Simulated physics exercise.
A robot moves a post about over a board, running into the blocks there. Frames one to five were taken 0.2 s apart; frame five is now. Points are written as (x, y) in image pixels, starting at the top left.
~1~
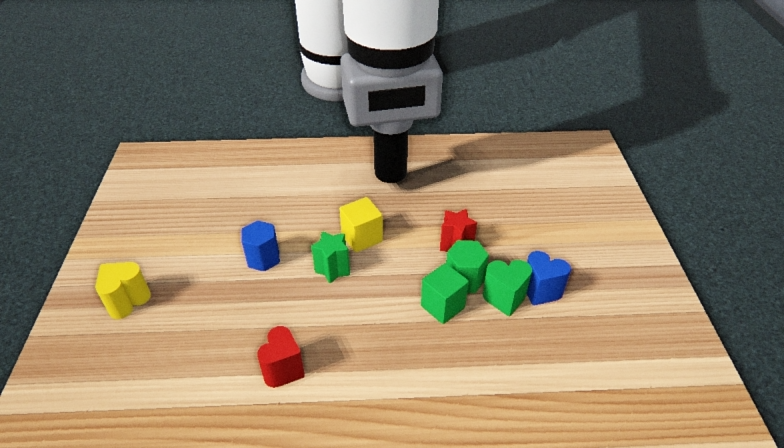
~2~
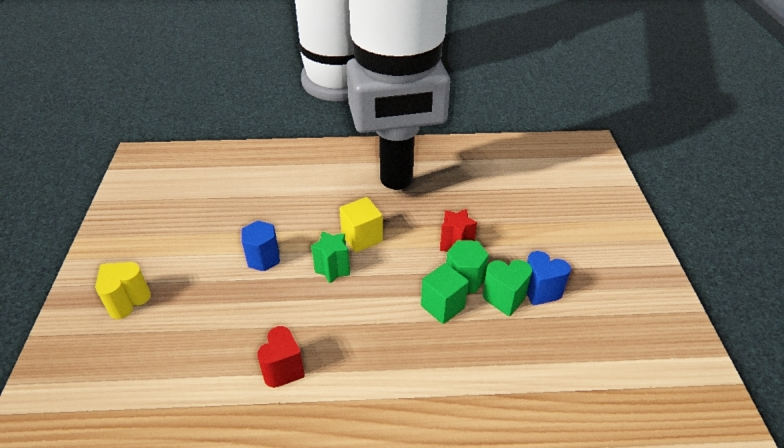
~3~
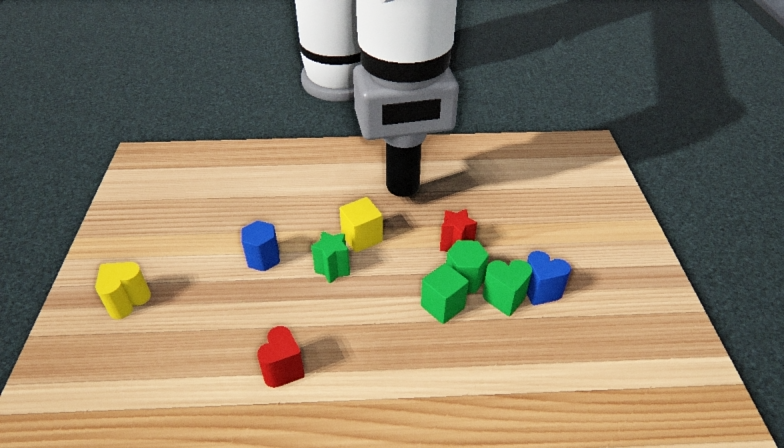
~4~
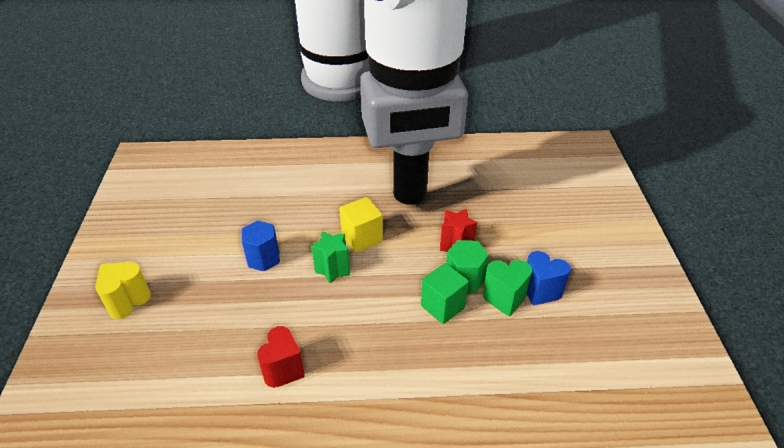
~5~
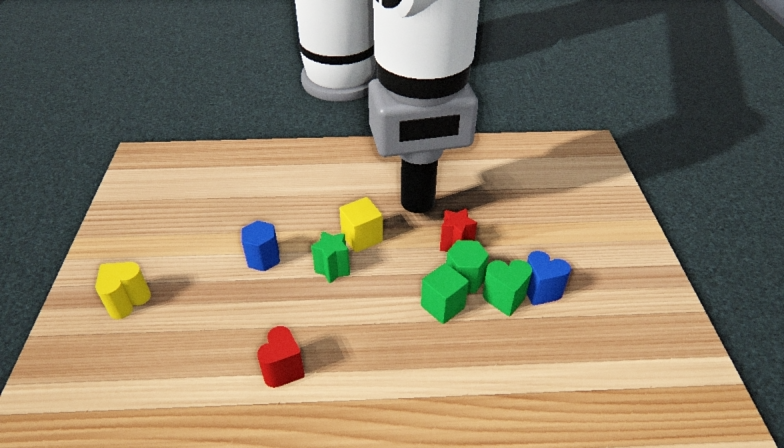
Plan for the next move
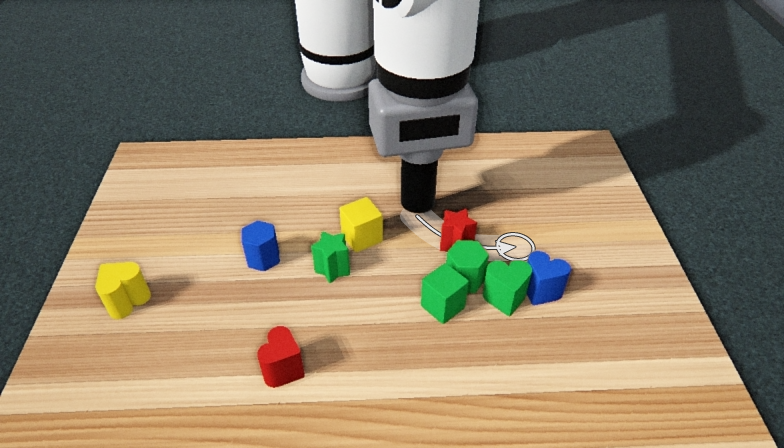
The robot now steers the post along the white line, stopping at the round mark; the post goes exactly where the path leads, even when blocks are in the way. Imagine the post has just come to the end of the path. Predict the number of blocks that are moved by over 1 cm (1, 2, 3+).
Shifted over 1 cm: One.
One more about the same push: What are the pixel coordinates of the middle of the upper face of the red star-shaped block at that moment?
So, by the moment the path ends, you'll find the top centre of the red star-shaped block at (515, 244).
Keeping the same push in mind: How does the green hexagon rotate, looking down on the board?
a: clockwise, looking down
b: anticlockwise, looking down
a
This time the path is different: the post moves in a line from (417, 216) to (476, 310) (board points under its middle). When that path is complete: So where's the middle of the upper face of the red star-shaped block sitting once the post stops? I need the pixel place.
The point I'd pick in the picture is (482, 235).
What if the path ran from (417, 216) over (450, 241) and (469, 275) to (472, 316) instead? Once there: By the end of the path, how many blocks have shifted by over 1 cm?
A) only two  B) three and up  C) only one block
B
The line goes from (417, 216) via (442, 236) and (477, 247), ending at (515, 247).
The first path, step by step. One third of the way, post (445, 224); red star-shaped block (474, 229).
Two thirds of the way, post (481, 234); red star-shaped block (504, 244), turned 30° clockwise; green hexagon (471, 256), turned 20° clockwise.
At the end, post (518, 234); red star-shaped block (515, 244), turned 85° clockwise; green hexagon (471, 256), turned 20° clockwise; blue heart block unmoved.
